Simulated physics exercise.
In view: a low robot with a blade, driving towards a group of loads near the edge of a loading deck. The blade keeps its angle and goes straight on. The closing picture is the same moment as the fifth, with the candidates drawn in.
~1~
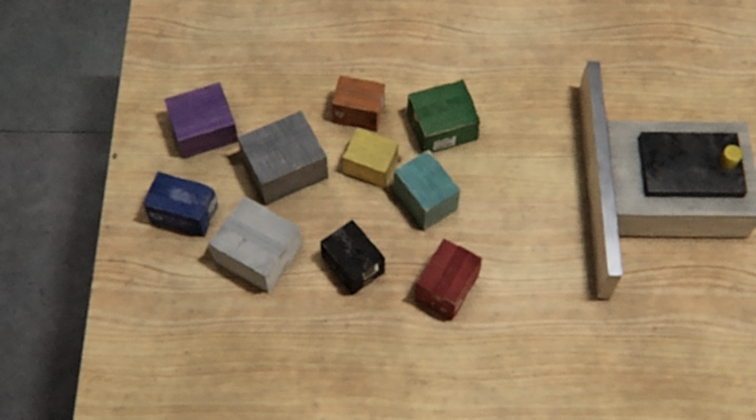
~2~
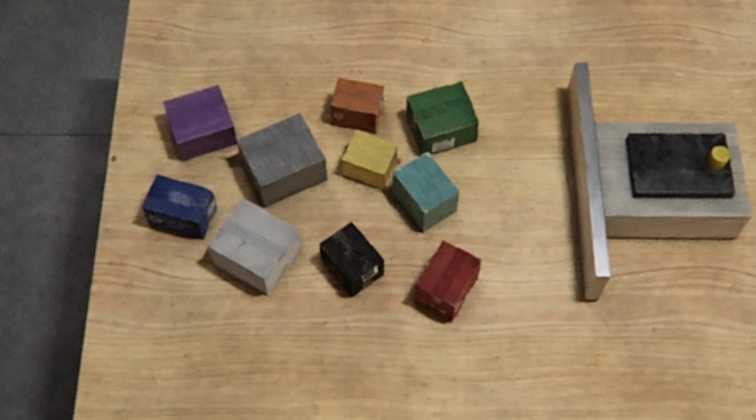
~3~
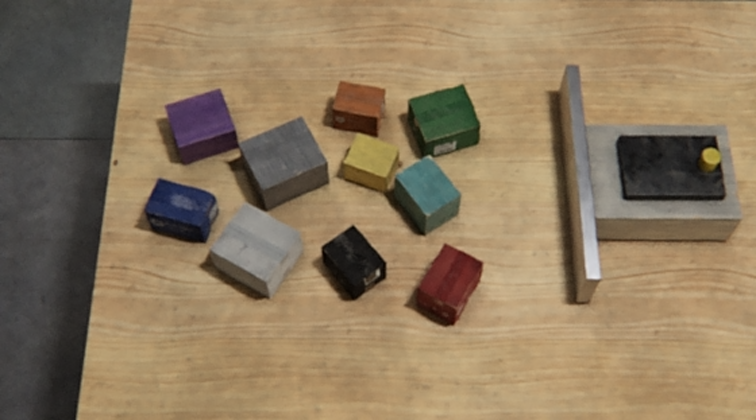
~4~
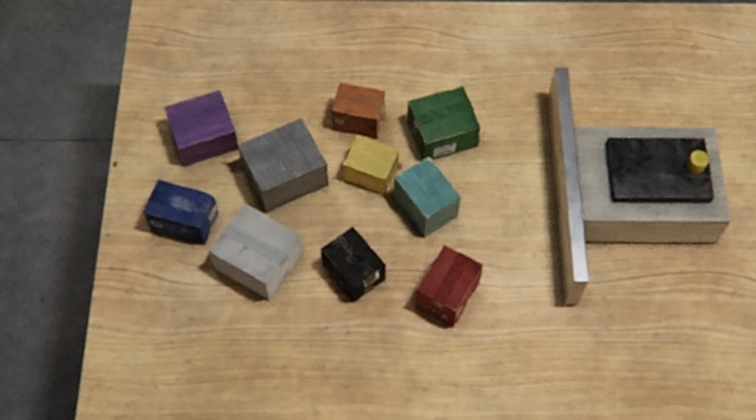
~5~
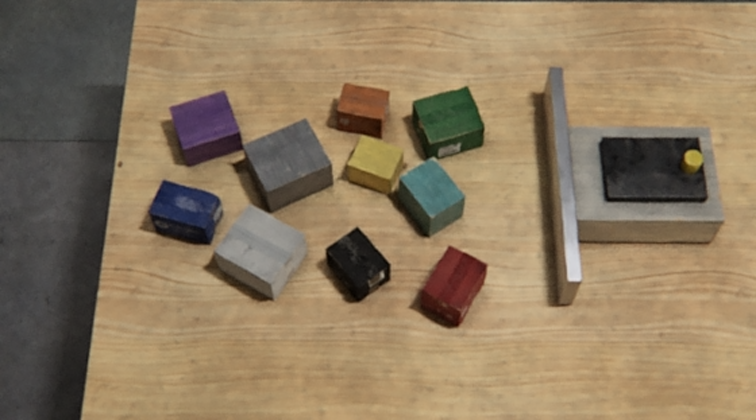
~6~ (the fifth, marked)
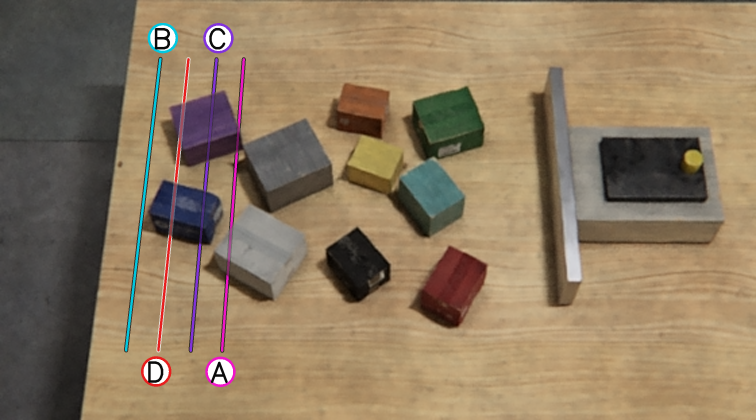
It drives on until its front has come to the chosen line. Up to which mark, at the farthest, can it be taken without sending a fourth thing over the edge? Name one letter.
At C, and not beyond.
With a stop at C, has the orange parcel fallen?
No.
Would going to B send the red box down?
By then, no.
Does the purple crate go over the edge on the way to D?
By then, yes.
On the marked copy, A at (234, 195); B at (144, 194); C at (205, 195); D at (174, 195).
Taking C. A third of the way, robot (516, 168); red box (405, 287); orange parcel (342, 111).
Two thirds of the way, robot (385, 167); purple crate (170, 131); blue parcel (172, 203).
When it is over, robot (284, 167); purple crate over the edge; blue parcel (112, 210); one fallen.
As for the rest, A is within the limit but short; B drops four; D drops four.
